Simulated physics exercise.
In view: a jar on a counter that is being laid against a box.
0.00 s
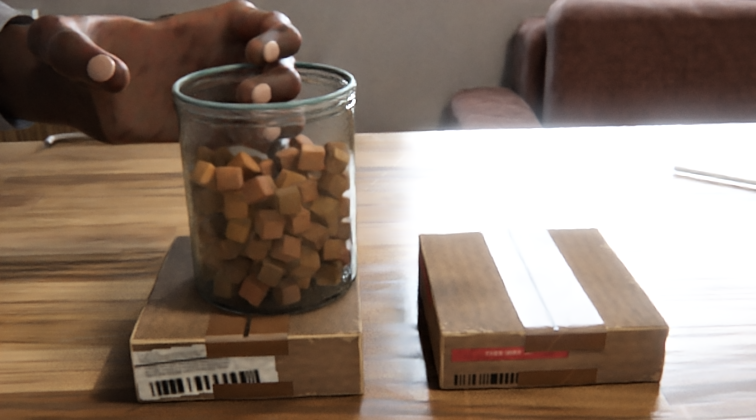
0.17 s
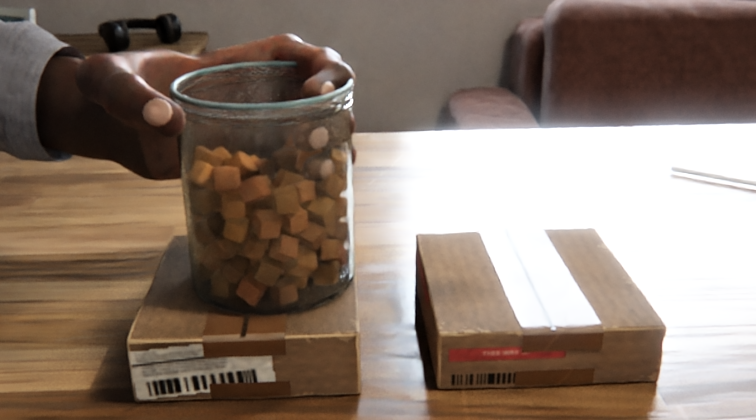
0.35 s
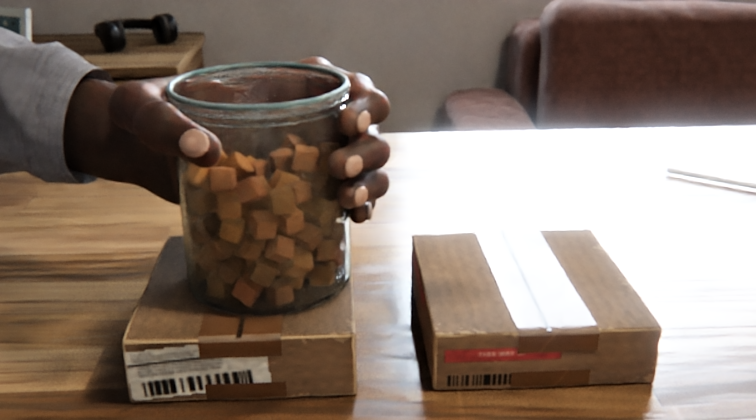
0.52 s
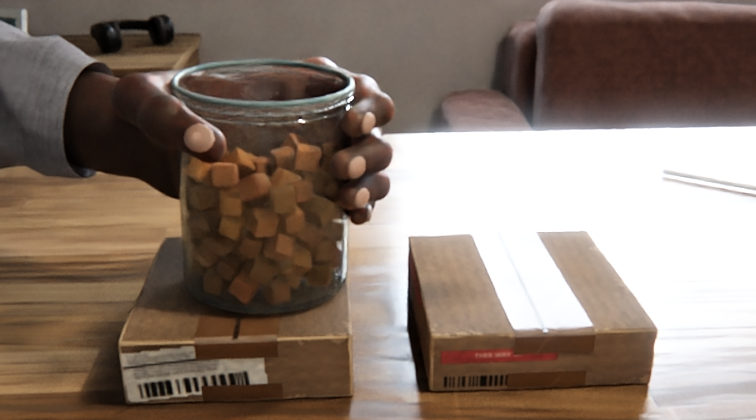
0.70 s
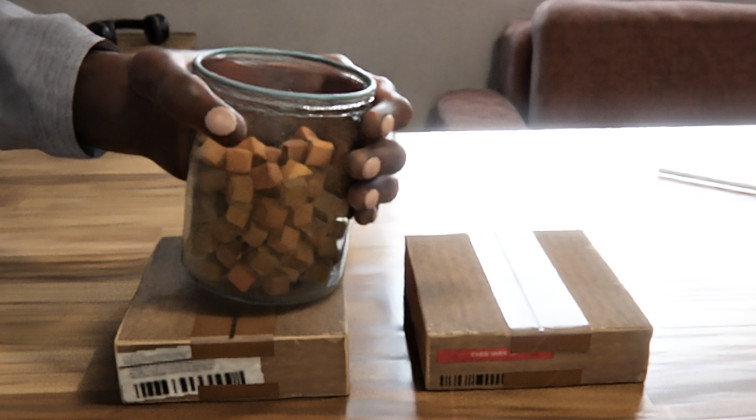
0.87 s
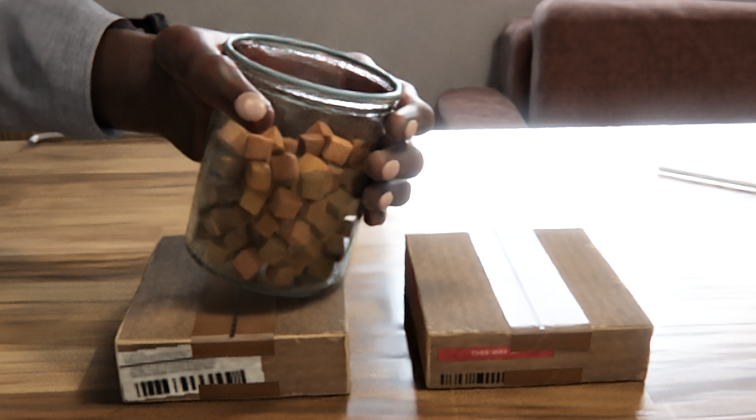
A hand took hold of a glass jar of brown cubes standing on a cardboard box, then lifted and tilted it to the right, while a second box sat untouched on the wooden table.
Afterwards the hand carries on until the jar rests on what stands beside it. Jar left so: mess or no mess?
Mess.
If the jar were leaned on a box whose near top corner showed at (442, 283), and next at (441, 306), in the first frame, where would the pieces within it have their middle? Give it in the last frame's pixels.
Roughly at (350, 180) for the first height, and roughly at (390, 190) for the second.
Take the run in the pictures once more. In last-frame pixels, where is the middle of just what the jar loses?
Its middle sits roughly at (581, 267).
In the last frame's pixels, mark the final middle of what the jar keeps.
I'd put it somewhere near (430, 227) in the last frame.
Around 1.54 s, the jar leans 43°; everything is still inside.
Around 2.26 s, the jar leans 72°; everything is still inside.
Around 3.11 s, the jar rests on the box at 94°; a small part of the brown sugar cubes out of it.
Finally (4.3 s), the jar rests on the box at 94°; a small part of the brown sugar cubes out of it.
